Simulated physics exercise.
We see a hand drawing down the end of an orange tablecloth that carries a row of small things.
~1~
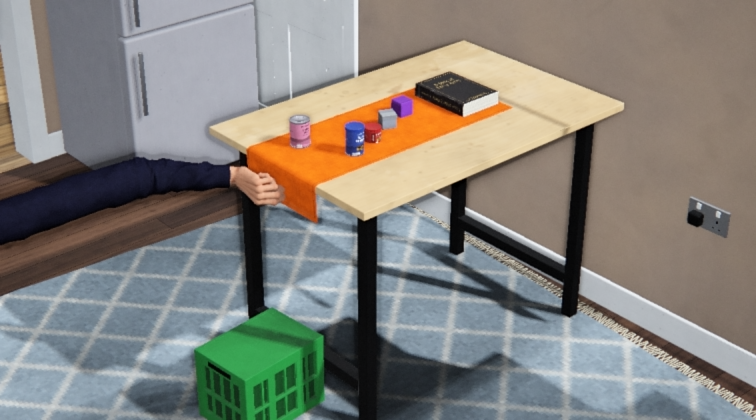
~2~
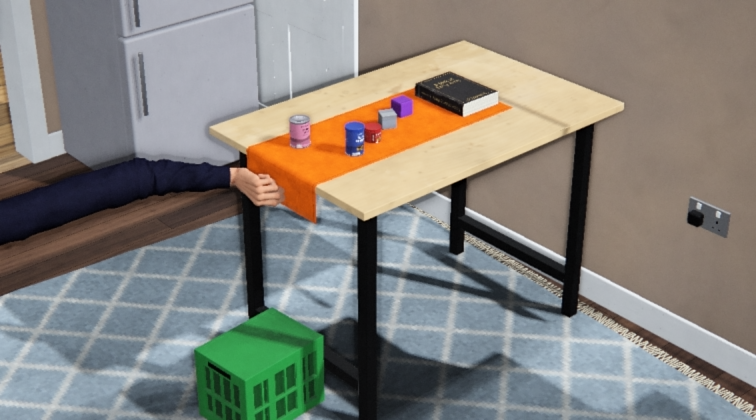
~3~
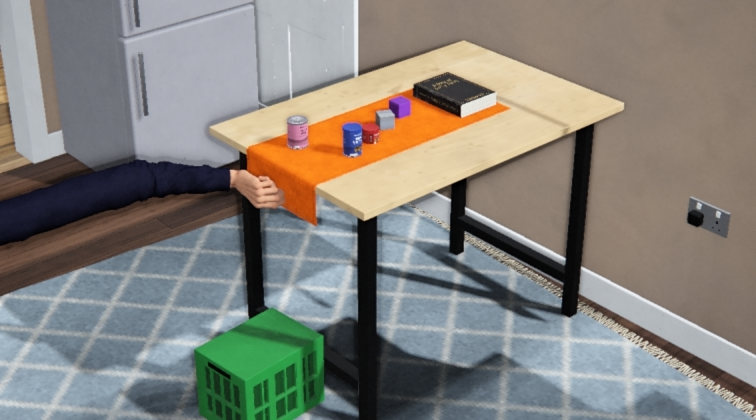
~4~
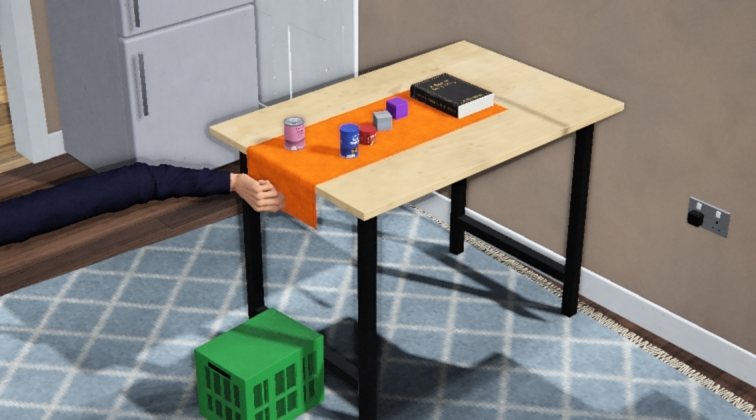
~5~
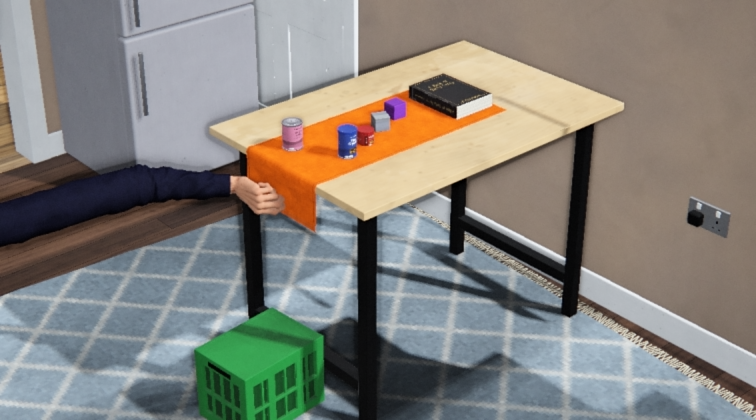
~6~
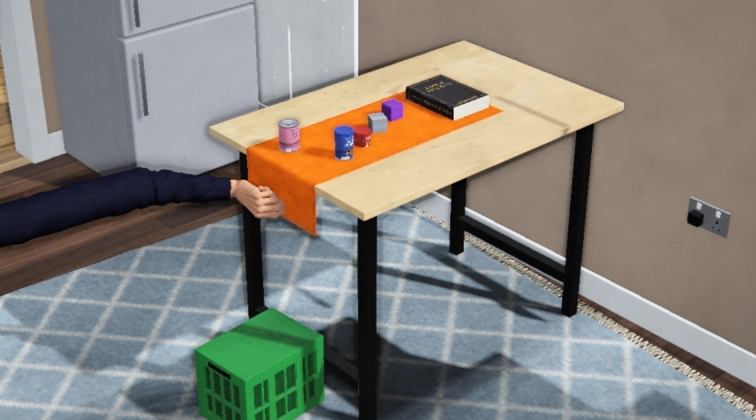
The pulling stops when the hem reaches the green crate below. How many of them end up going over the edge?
Four items leave the top.
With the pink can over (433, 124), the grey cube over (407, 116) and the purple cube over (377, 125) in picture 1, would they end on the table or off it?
Pink can: Still up. Grey cube: Still up. Purple cube: Gone off.
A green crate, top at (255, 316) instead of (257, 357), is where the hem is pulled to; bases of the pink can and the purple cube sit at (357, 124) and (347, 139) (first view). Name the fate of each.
The pink can ends up still on top and the purple cube ends up off the top.
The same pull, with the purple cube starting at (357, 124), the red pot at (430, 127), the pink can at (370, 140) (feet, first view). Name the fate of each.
Of the three, the purple cube takes a tumble, the red pot stays aboard, the pink can takes a tumble.
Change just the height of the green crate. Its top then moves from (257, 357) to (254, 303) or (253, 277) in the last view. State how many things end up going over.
First height: 2; second height: 1.
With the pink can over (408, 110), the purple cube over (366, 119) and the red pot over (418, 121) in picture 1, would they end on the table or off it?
Each in turn: The pink can stays aloft, the purple cube goes down, the red pot stays aloft.
Early on, hem near (282, 272); pink can and blue can gone.
Midway, hem near (282, 315); pink can, blue can and red pot gone.
Finally, hem on the crate; pink can, blue can, red pot and grey cube gone. The count of fallen things is four.
